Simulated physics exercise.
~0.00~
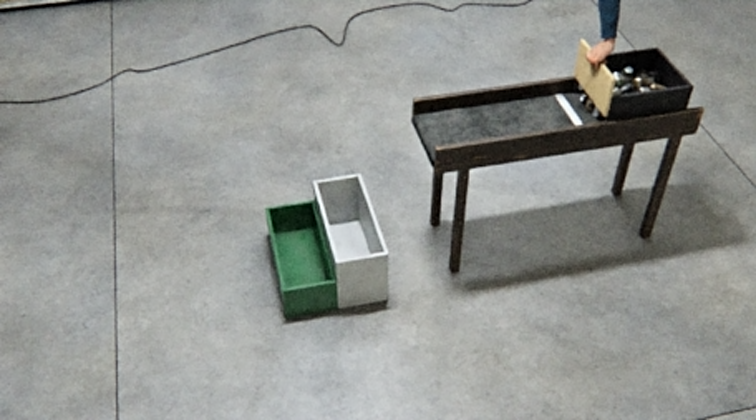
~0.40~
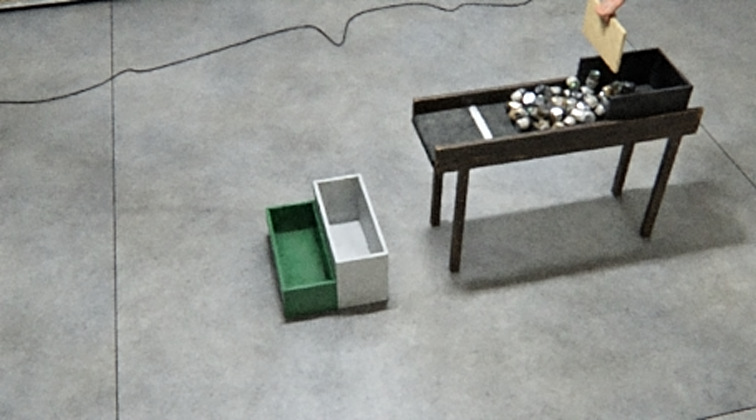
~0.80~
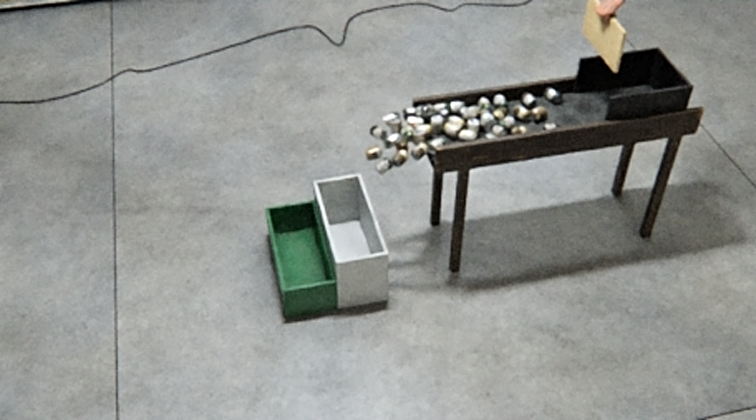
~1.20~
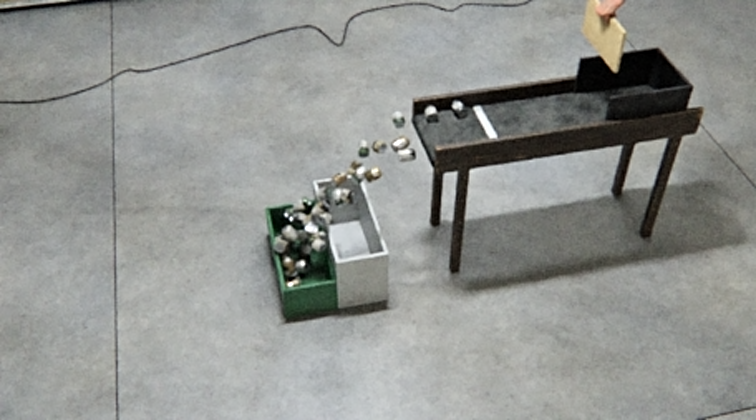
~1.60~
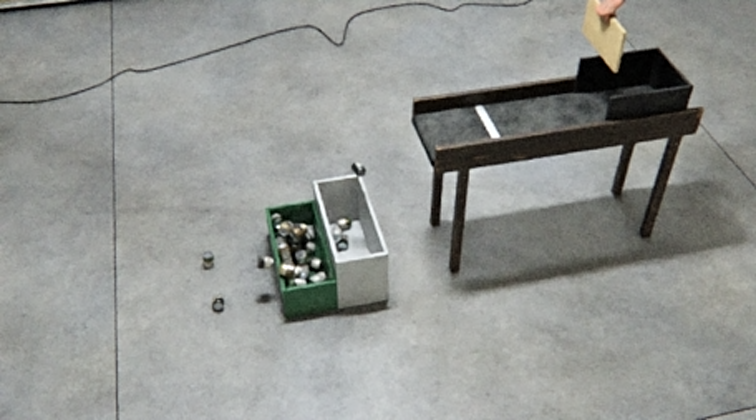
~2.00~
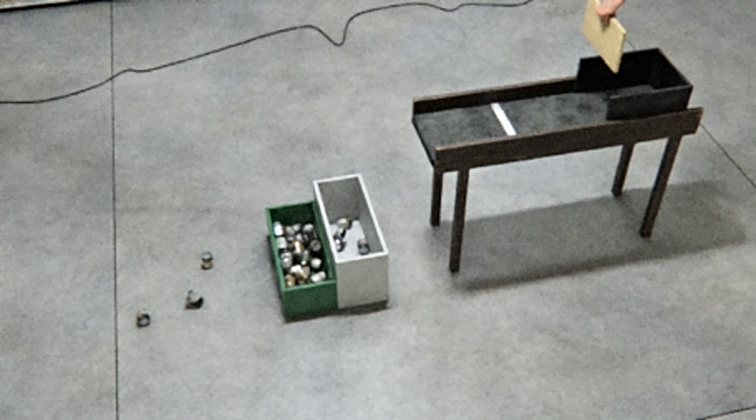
On a grey concrete floor, small cans riding a belt leftward off its end, most landing in a green tub, three beyond it.
